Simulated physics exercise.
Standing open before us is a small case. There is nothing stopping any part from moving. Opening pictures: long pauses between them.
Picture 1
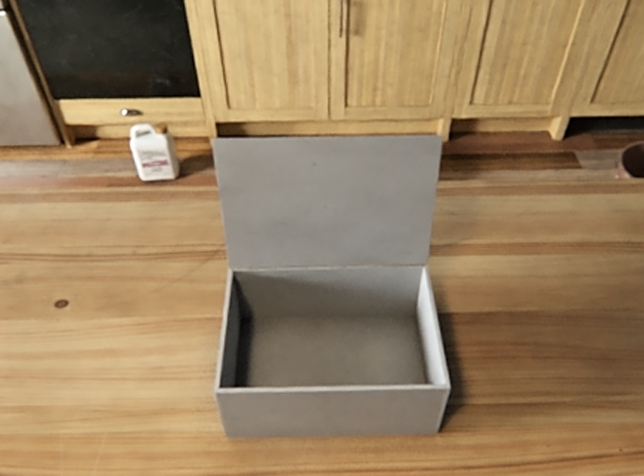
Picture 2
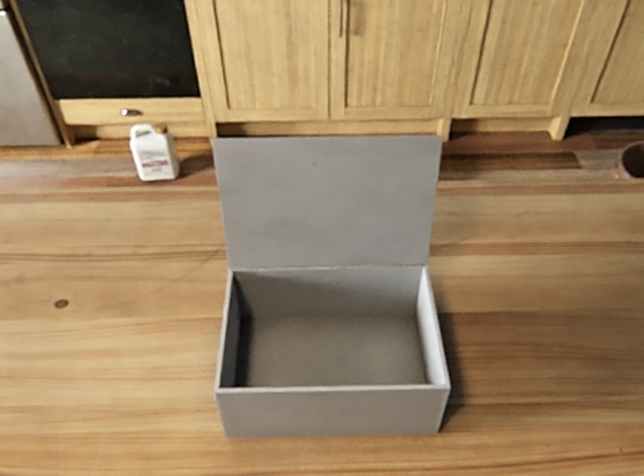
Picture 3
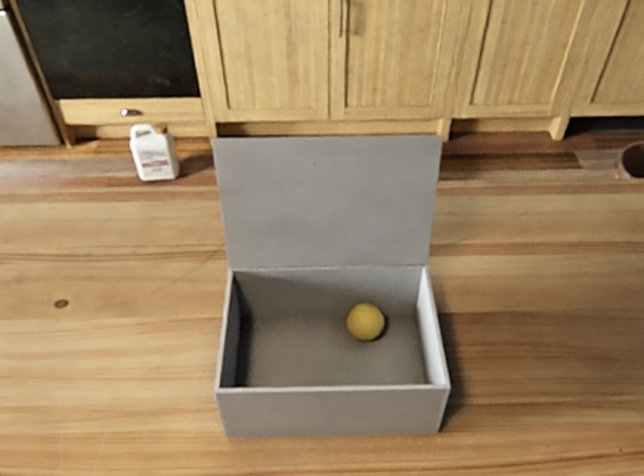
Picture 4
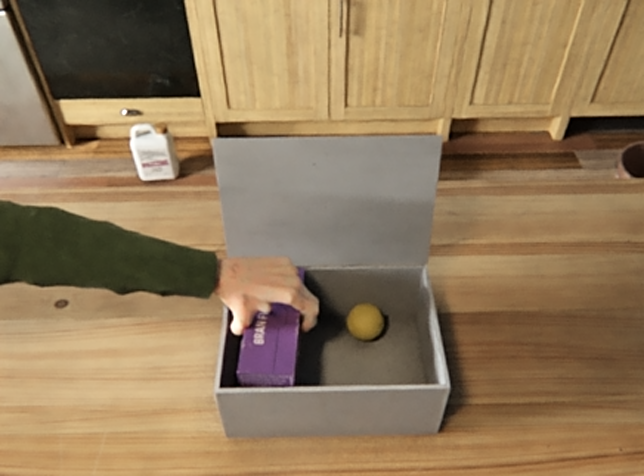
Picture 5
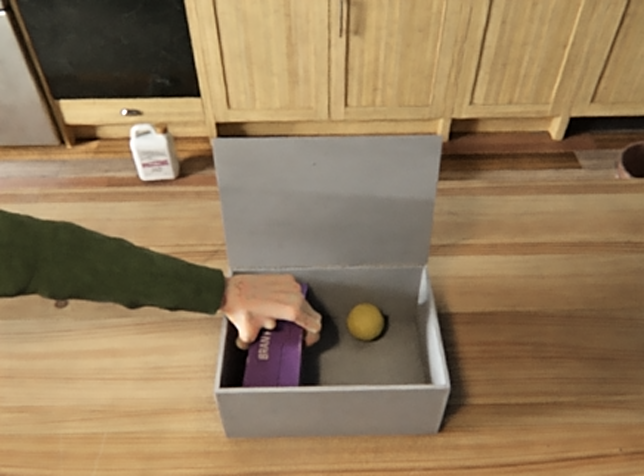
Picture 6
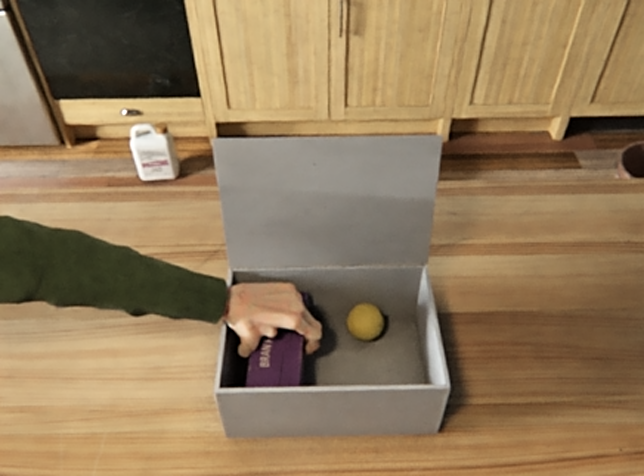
The video shows an open gray box on a wooden surface, empty at first, then holding a yellow ball-like object. A hand in a green sleeve lowers a purple carton into the box's left side, beside the round object.
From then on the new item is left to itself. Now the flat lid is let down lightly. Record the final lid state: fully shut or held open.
Well, the lid goes all the way down, see.
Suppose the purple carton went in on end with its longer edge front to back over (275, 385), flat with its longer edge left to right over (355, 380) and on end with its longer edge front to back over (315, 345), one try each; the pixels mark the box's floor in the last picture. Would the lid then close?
Well, first time it won't go down, second time it goes down fine, and third time it won't go down.
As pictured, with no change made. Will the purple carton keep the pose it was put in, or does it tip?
Observation: The purple carton keeps the set orientation.
Then, 1.30 s on from there, lid 83° above the rim.
Then, 1.70 s on from there, lid 46° above the rim.
Then, 1.90 s on from there, lid 16° above the rim.
In the end, lid shut; both unmoved. At the end, from the last picture's camera, purple carton near (280, 355).
